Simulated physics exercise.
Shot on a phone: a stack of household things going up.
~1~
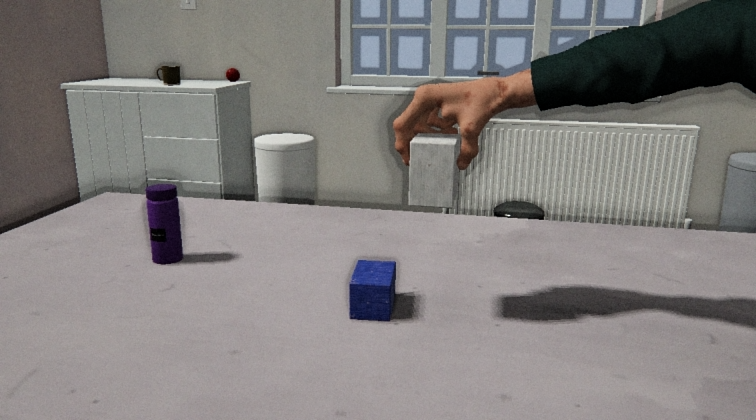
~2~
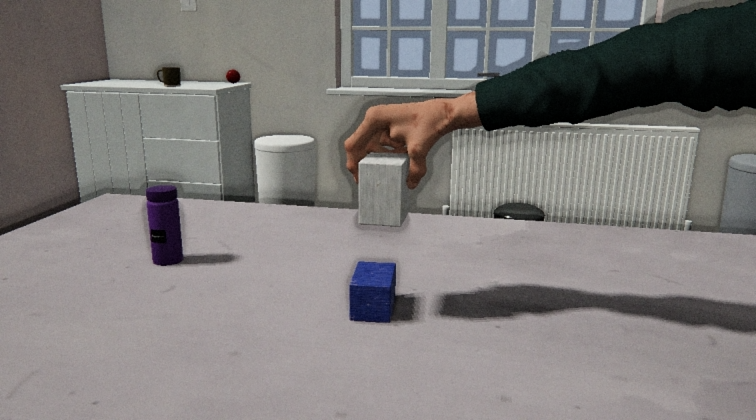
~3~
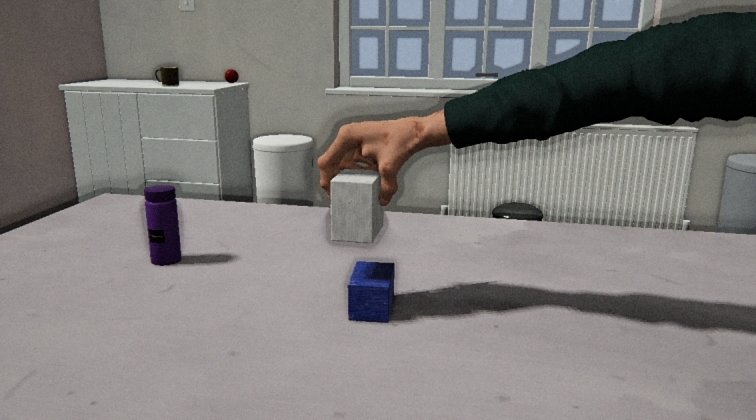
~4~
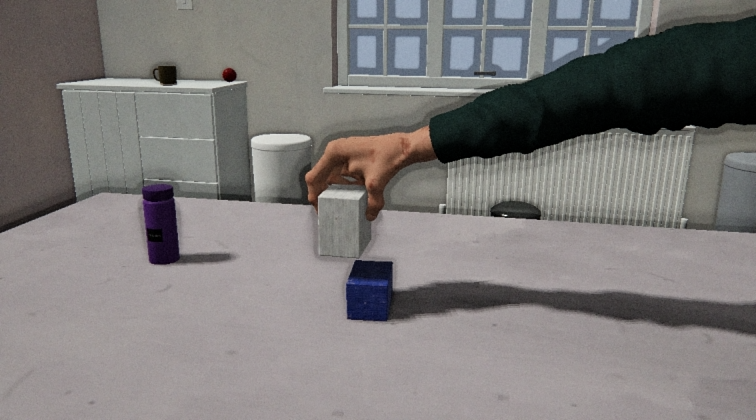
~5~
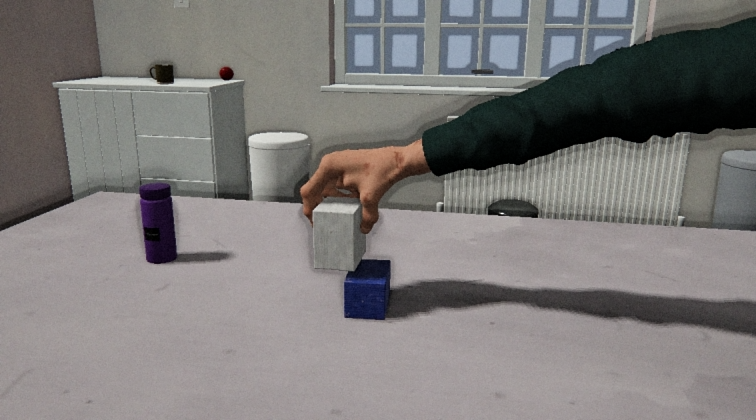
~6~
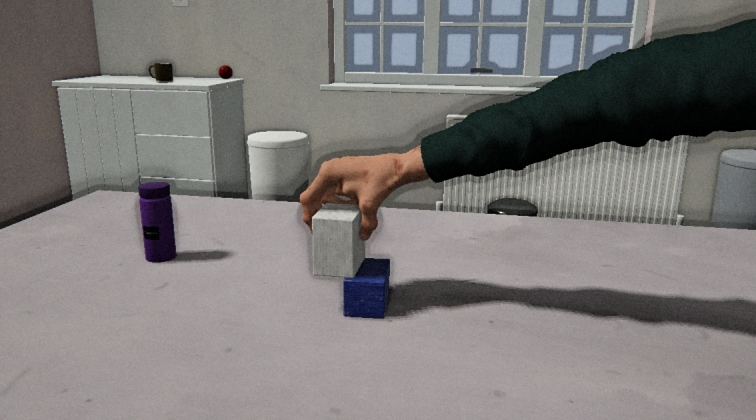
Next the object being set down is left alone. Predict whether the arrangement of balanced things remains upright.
It tips over.
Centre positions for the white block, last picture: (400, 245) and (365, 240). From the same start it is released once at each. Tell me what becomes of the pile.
Result 1: Pile falls; result 2: Pile stable.
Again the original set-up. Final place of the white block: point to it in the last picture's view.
The object finishes somewhere near (300, 281).
Then, 0.30 s later than the last frame, white block now fallen.
Then, 0.40 s later than the last frame, things are still on the move.
When it is over, fallen, white block; the other 2 as before. End places, in pixels of the last picture, white block near (299, 281). The pile loses its balance.
